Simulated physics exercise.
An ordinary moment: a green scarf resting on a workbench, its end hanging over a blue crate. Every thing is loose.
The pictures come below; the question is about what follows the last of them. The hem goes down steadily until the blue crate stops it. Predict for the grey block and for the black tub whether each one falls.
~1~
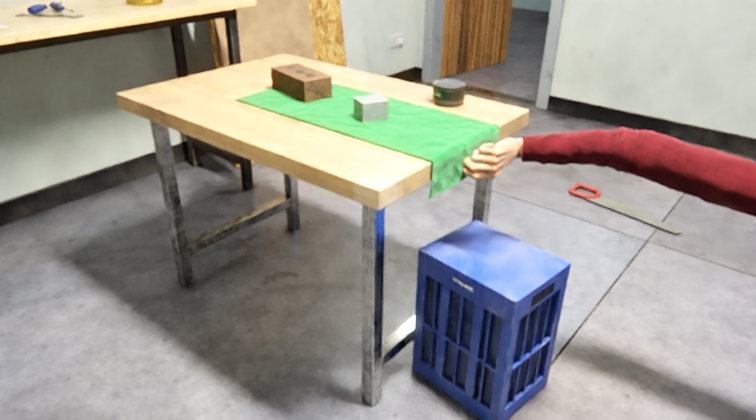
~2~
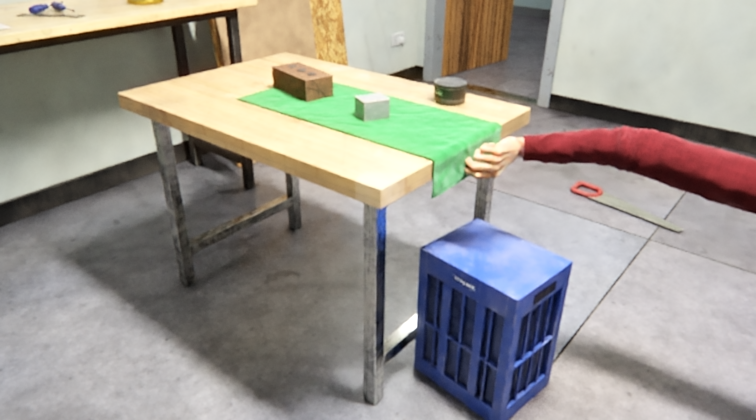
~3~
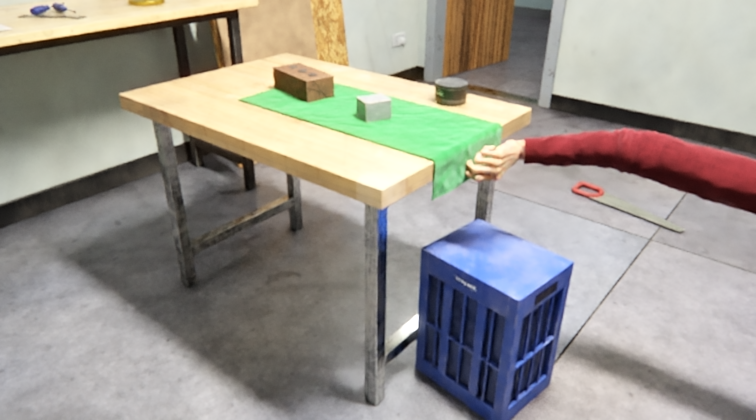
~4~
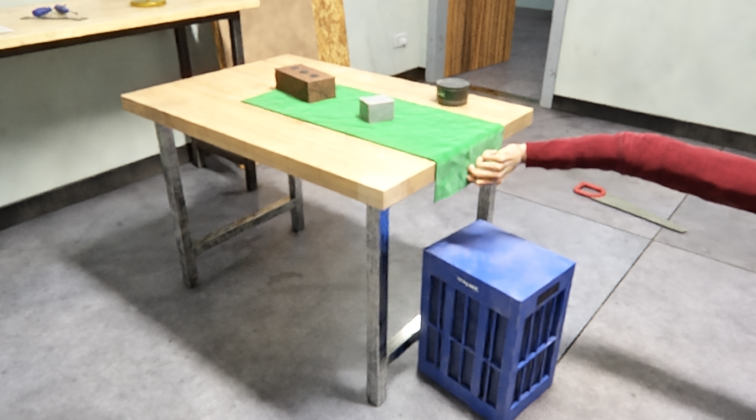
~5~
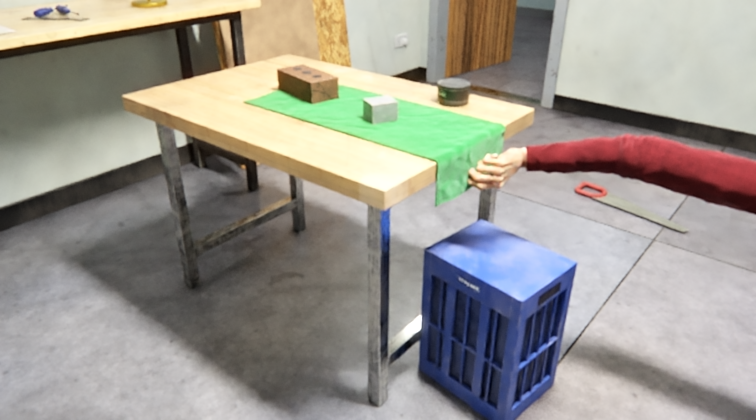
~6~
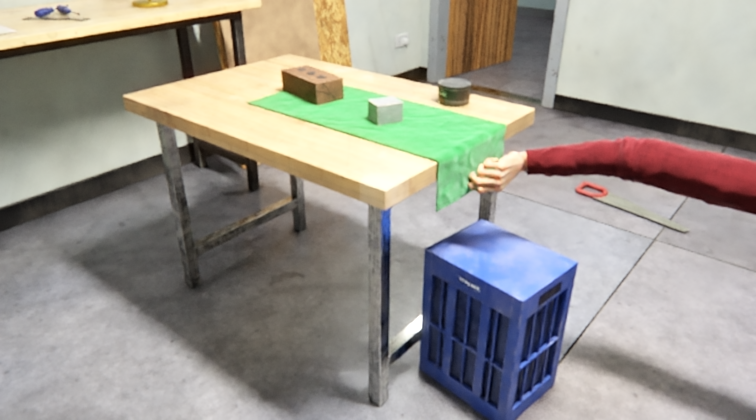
The grey block does not fall. The black tub does not fall.
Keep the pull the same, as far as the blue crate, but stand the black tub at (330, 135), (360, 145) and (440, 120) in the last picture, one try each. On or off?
At the first it is safe; at the second it stays on; at the third it comes down.
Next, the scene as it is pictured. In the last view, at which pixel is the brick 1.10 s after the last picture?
(345, 93), roughly.
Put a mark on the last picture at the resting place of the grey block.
About (434, 124).
Then, 0.26 s later than the last view, hem going down; block moved a little; tub as before.
Then, 0.68 s later than the last view, hem going down; block carried along near (411, 118); tub as before.
Then, 1.10 s later than the last view, hem on the crate; block carried along near (428, 122); tub as before.
Finally, hem on the crate; block carried along near (433, 124); tub as before. The grey block remains up there and the black tub keeps clear of the edge.
